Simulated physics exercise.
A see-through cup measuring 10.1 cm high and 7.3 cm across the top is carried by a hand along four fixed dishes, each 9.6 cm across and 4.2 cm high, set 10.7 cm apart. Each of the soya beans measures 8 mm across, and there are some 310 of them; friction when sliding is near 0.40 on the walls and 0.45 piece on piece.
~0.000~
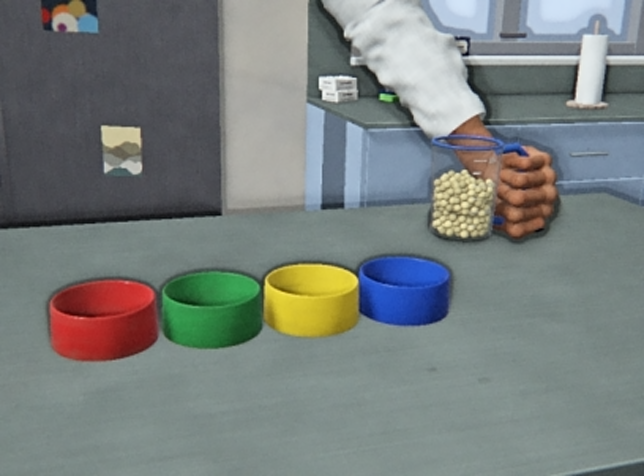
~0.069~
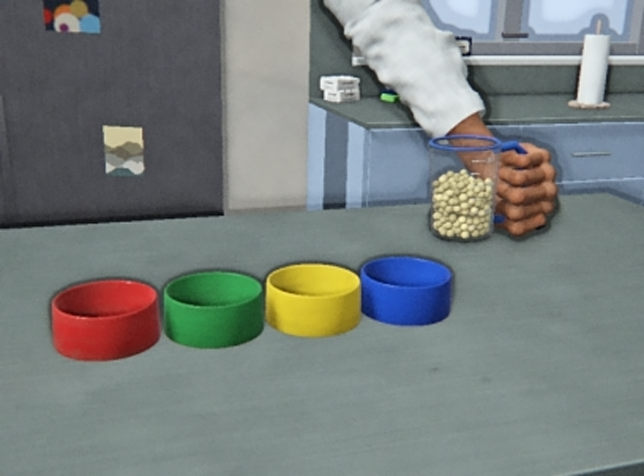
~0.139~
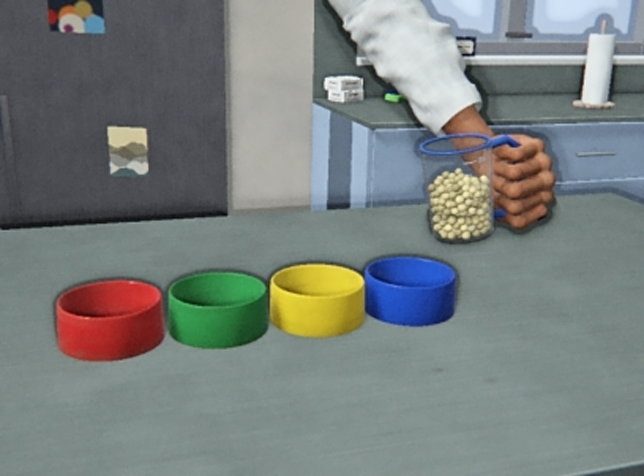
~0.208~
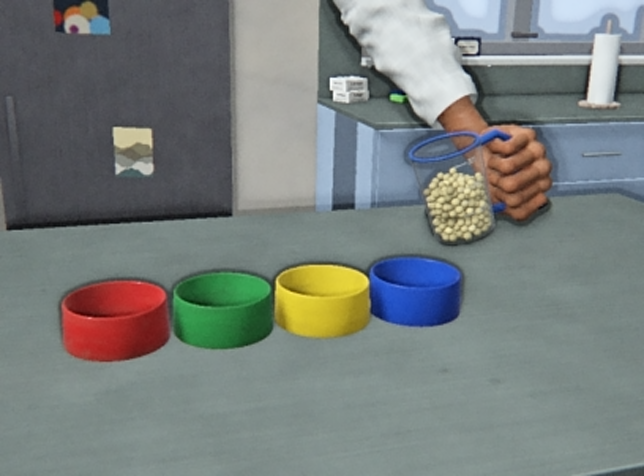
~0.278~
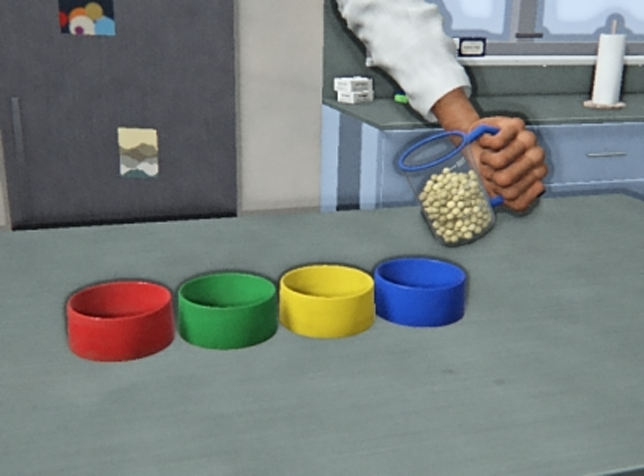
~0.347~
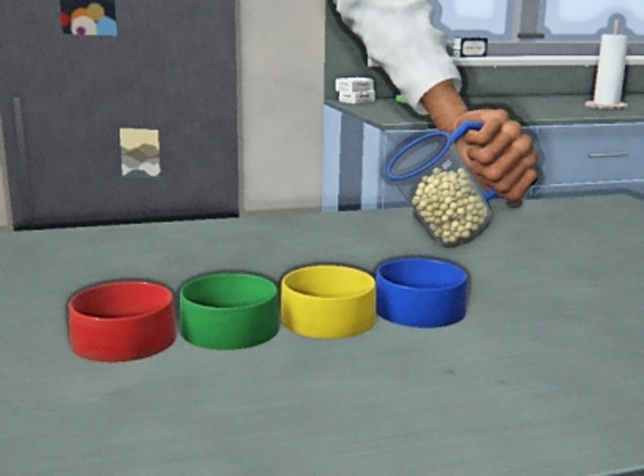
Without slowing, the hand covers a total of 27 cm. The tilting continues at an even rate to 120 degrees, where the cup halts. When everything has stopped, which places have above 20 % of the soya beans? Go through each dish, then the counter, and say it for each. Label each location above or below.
Labels - red: Below, blue: Below, green: Above, yellow: Below, counter: Below.
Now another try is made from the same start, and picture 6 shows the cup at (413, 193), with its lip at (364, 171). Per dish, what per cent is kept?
Red 40, blue 0, green 30, yellow 0.
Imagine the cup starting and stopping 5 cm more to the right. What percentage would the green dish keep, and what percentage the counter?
Result - green 10 / counter 10.
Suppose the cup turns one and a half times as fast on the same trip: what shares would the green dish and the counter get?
Then the green dish would get 20 and the counter 10.
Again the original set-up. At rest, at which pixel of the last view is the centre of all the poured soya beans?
Somewhere near (230, 314) in the last picture.
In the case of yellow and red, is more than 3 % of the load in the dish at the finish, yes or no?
For yellow, it does, for red, it does not.
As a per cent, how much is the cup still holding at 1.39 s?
Close to 0 % of the load.
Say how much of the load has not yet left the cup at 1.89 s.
Roughly 0 per cent of the load.
Then, at 0.97 s, tilt 114 degrees; cup holds 90 %, yellow 10 %.
Then, at 1.39 s, tilt 120 degrees; cup holds 0 %, green 75 %, yellow 15 %.
After 1.89 s, tilt 120 degrees; cup holds 0 %, green 75 %, yellow 15 %.
In the end, at 2.2 s, red 0 %, blue 0 %, green 75 %, yellow 15 %, counter 10 %.
